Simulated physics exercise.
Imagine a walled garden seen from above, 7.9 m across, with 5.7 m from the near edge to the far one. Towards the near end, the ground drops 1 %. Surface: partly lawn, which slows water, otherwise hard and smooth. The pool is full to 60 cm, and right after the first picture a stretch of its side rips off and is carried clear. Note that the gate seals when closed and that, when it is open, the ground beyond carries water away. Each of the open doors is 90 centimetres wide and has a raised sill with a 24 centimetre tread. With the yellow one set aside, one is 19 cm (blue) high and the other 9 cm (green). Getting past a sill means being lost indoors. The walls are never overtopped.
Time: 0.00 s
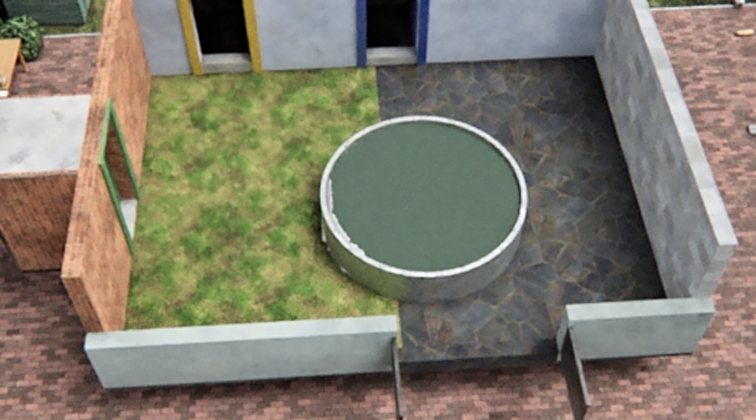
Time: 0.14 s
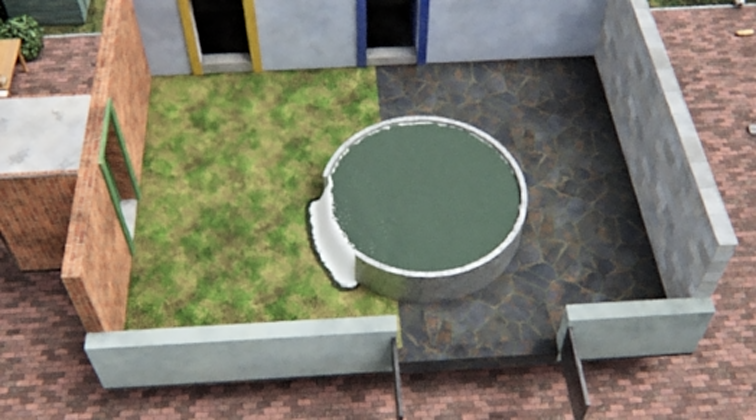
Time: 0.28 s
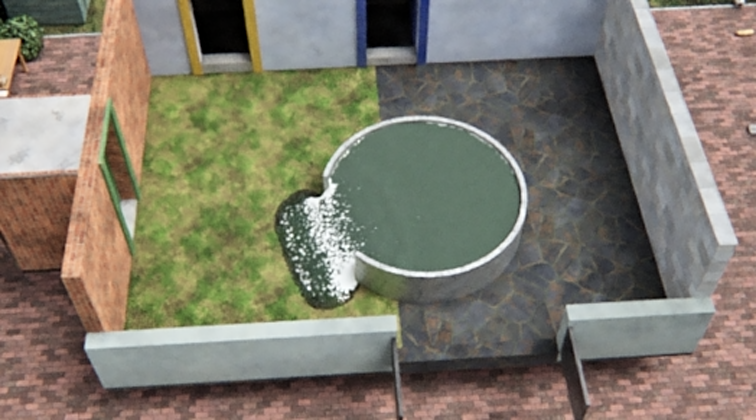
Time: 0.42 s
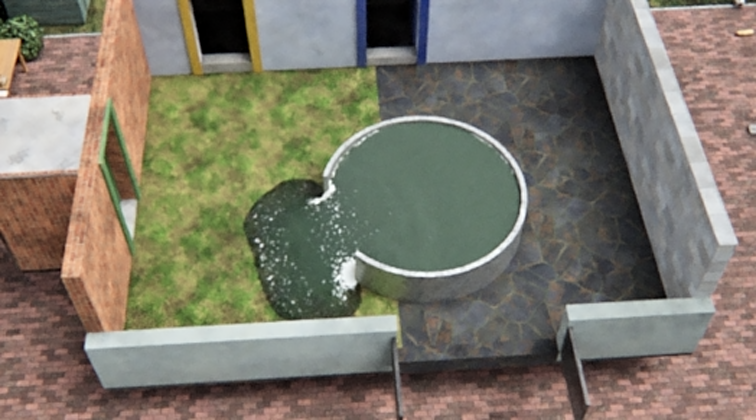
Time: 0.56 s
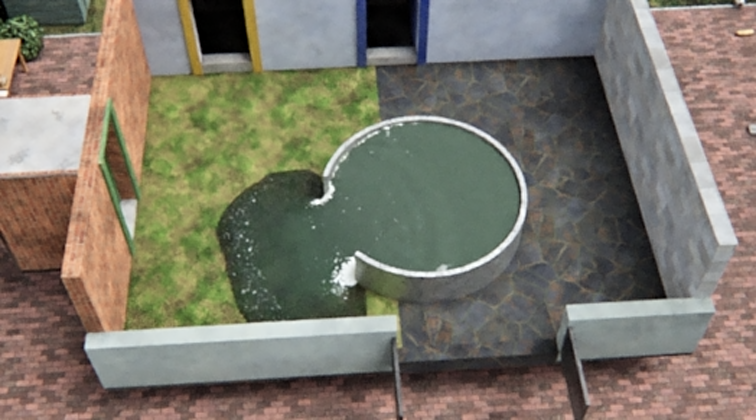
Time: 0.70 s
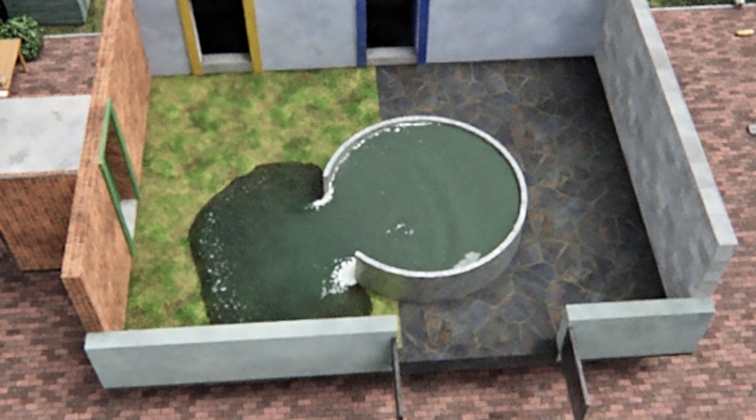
Dark green water sits still in a round, pale-walled pool inside a walled garden, half grass and half dark paving. A stretch of the pool's left side breaks away, and water pours through the gap in white foam, then spreads leftward across the grass in a widening dark sheet.
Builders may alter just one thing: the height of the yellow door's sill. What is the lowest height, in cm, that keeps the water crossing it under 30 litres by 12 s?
About 10 cm.
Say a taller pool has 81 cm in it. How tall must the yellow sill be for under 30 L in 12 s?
About 16 centimetres.
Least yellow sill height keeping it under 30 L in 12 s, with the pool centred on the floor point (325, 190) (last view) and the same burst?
Close to 6.5 cm would do it.
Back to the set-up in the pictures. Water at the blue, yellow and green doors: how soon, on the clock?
Times - blue 6.5 seconds, yellow 4.5 seconds, green 1.4 seconds.
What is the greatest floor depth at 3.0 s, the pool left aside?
About 38 cm.
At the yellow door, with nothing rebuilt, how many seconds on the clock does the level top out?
The level tops out around 5.5 s.
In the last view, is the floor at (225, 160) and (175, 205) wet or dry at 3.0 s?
Soaked; soaked.
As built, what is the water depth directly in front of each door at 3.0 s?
Reading in centimetres: Blue = 0, yellow = 0, green = 24.
After 1.4 s water covers 25 % of the floor, deepest (32 cm) near (323, 247); it has not reached the yellow door.
After 3.0 s water covers 40 % of the floor, deepest (38 cm) near (121, 363); it has not reached the yellow door.
After 12.0 s water covers 100 % of the floor, deepest (16 cm) near (121, 363); 8 cm at the yellow door, 0 litres in over its 22 cm sill.
At the yellow door as built, the water arrived by 4.6 s and peaked near 16 cm at 5.6 s.
With a sill of 8.5 cm, 55 litres would have come in within the 12 s; with 11.5 cm, 16 litres. So under 30 litres takes about 10 cm.
